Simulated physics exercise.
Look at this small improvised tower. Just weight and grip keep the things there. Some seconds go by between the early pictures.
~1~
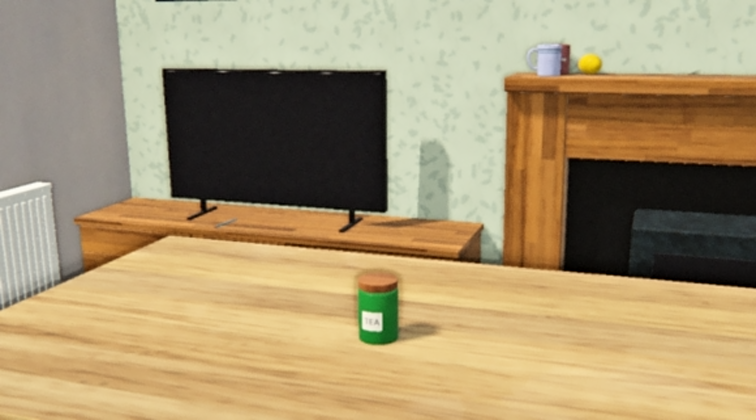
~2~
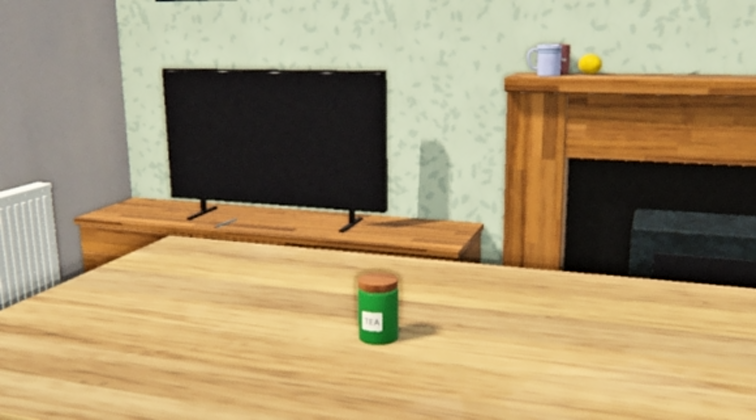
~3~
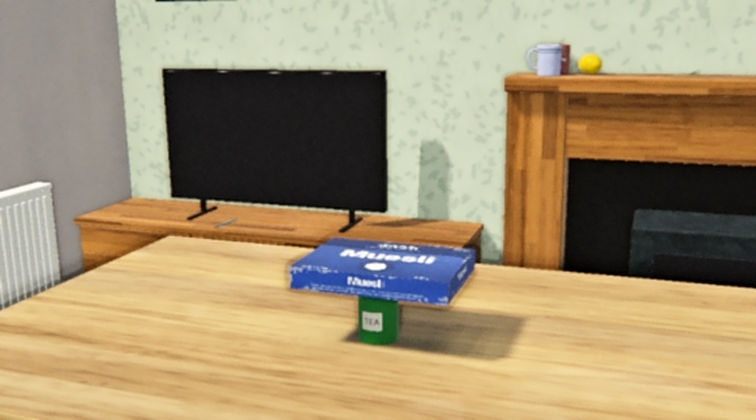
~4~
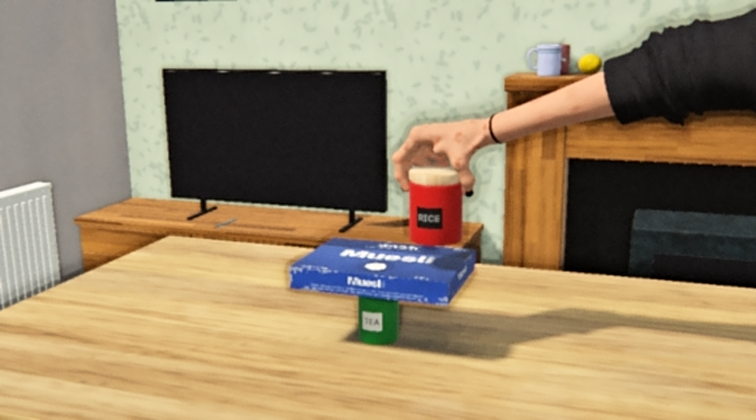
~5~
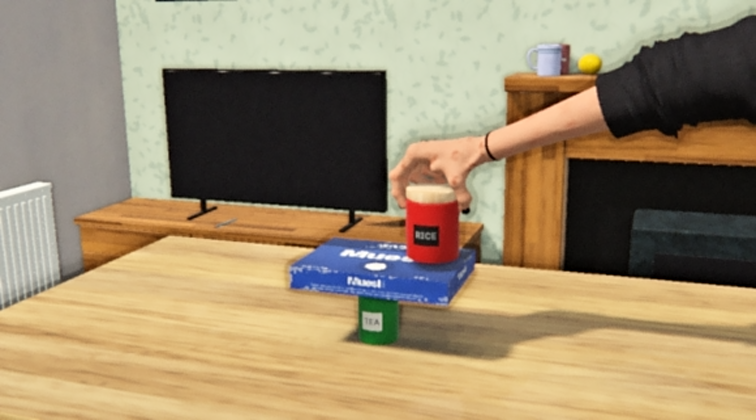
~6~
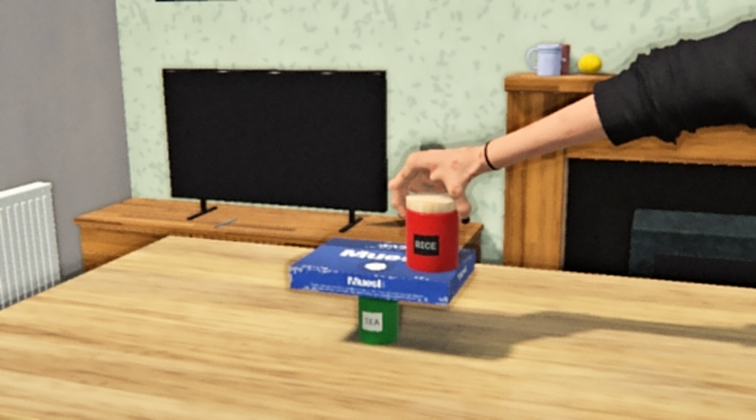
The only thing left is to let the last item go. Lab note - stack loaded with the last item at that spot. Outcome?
Doesn't stay put.
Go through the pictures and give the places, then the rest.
The last thing is not in view yet, in the first picture.
The last thing is not in view yet, in the second picture.
The last thing is not in view yet; blue packet (386, 268), in the third picture.
Coming down; red jar (436, 205); blue packet (386, 268), in the fourth picture.
Coming down; red jar (433, 222); blue packet (386, 268), in the fifth picture.
In place under the hand; red jar (433, 232); blue packet (386, 268), in the sixth picture.
Then, 0.50 s after the last picture, red jar now fallen; blue packet tipped 63° from how it was.
Then, 0.80 s after the last picture, blue packet now fallen; green jar slid a little.
By the end, fallen, red jar and blue packet; green jar in place. The stack loses its balance.
